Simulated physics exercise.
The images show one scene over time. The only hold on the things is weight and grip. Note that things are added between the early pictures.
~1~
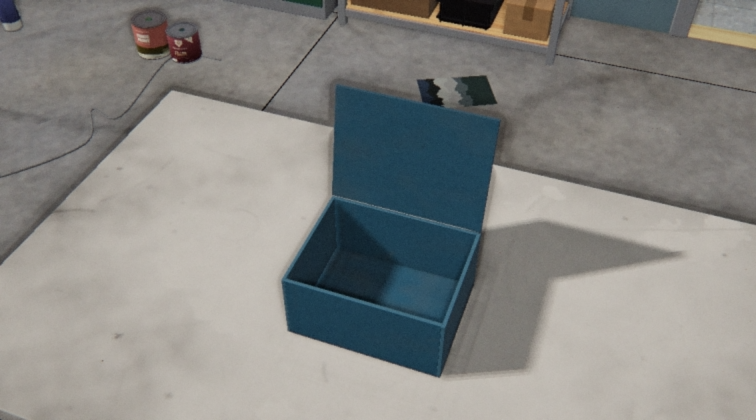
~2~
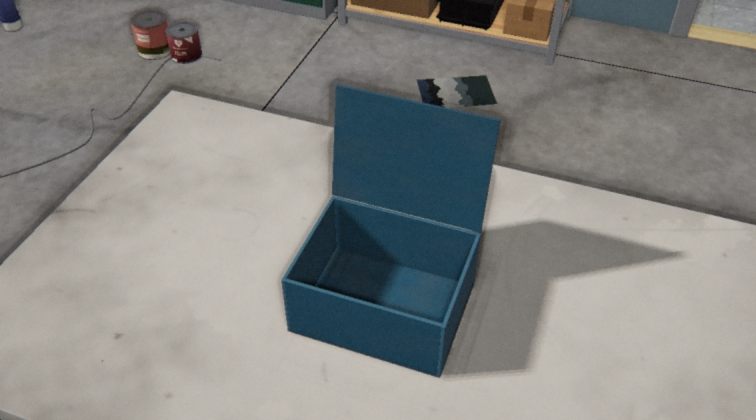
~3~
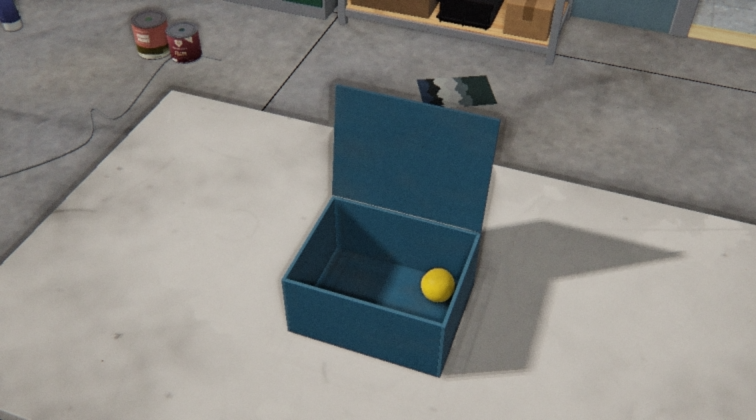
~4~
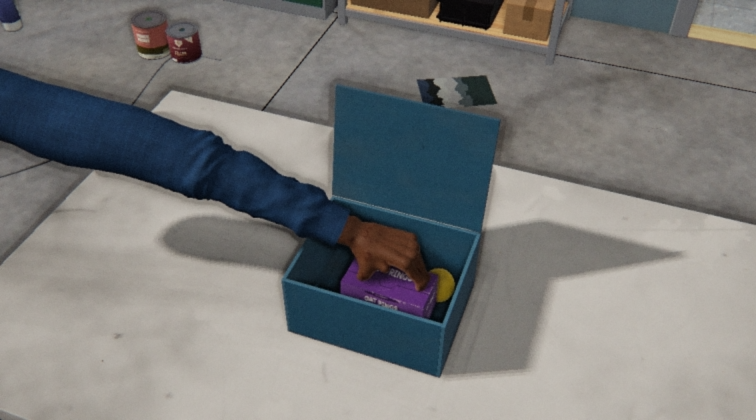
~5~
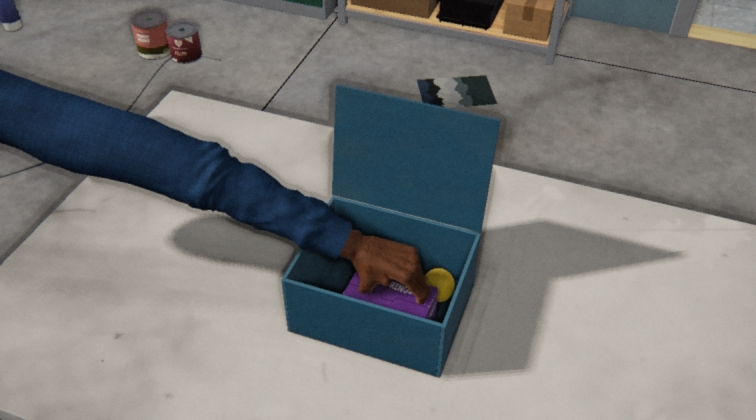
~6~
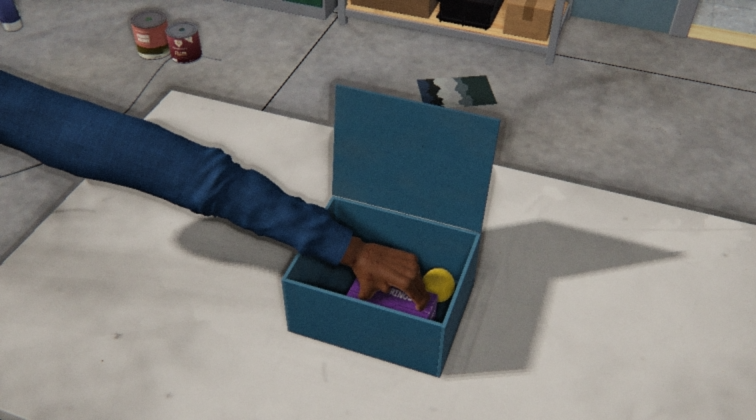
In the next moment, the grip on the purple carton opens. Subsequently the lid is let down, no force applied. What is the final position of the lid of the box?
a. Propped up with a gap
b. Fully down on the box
b, fully down on the box.
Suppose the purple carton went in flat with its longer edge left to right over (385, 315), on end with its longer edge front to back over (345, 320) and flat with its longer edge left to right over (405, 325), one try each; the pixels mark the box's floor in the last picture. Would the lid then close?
Going through the three tries, the lid settles all the way, then hangs open, then settles all the way.
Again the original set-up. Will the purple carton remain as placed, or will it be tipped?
The purple carton stays as placed.
Then, 1.50 s later than the last frame, lid 65° above the rim.
Then, 1.90 s later than the last frame, lid 25° above the rim.
When it is over, lid shut; both as before. End places, in pixels of the last picture, purple carton near (390, 312).
